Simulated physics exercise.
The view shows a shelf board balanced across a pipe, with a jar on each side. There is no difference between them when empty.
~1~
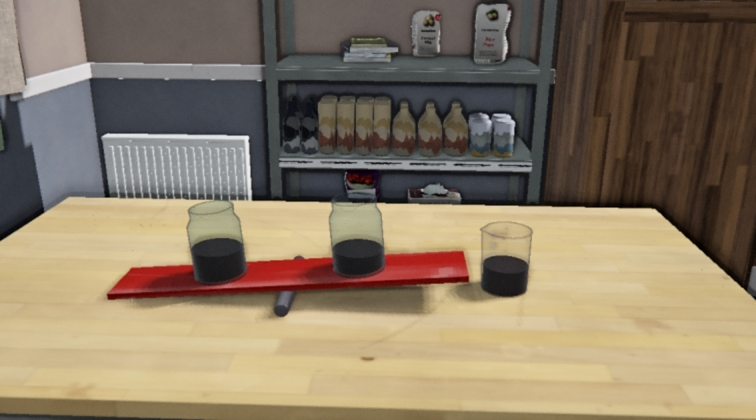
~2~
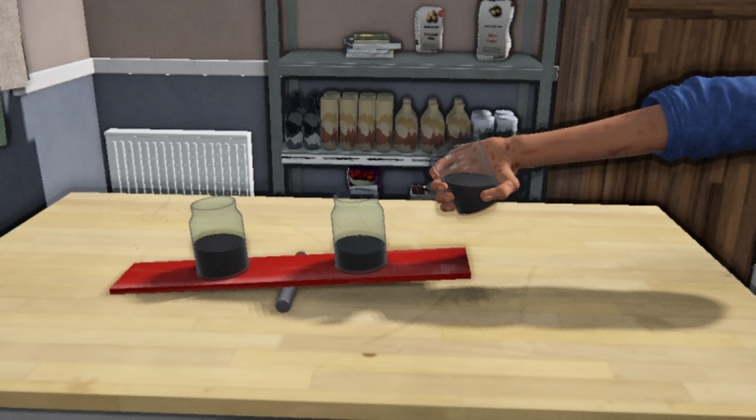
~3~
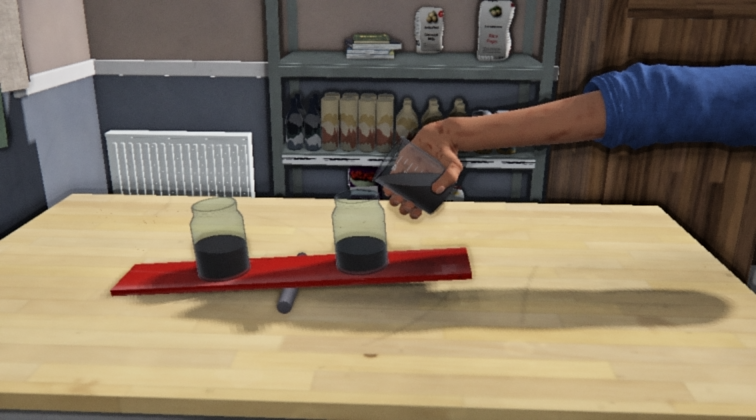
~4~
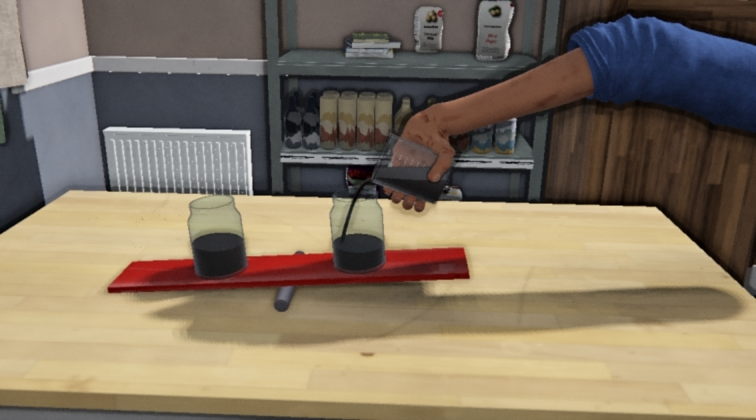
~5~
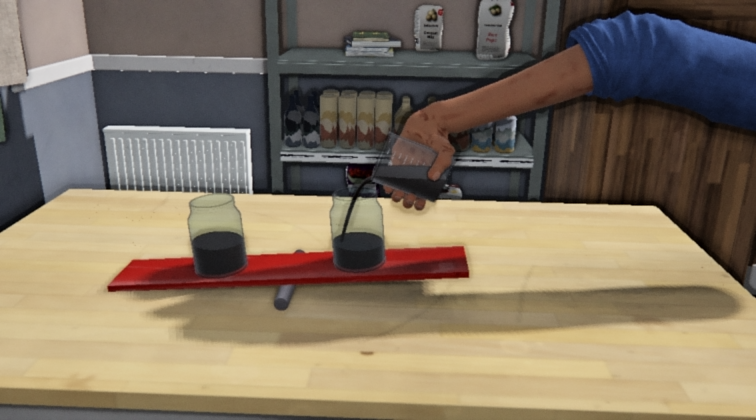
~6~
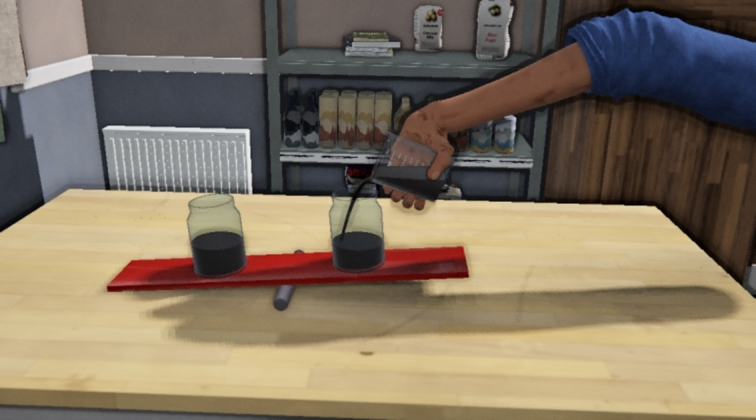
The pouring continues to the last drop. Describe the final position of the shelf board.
I expect it will flip over.
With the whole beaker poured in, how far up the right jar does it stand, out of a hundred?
Roughly 55 per cent of its height.
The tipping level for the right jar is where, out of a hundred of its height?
Estimated fill: Near 35 per cent.
Soon after, the right jar is about a third full; the shelf board has swung over, and that end is down.
Later, the right jar is about half full; the shelf board has swung over, and that end is down.
In the end, the right jar is about half full; the shelf board has swung over, and that end is down.
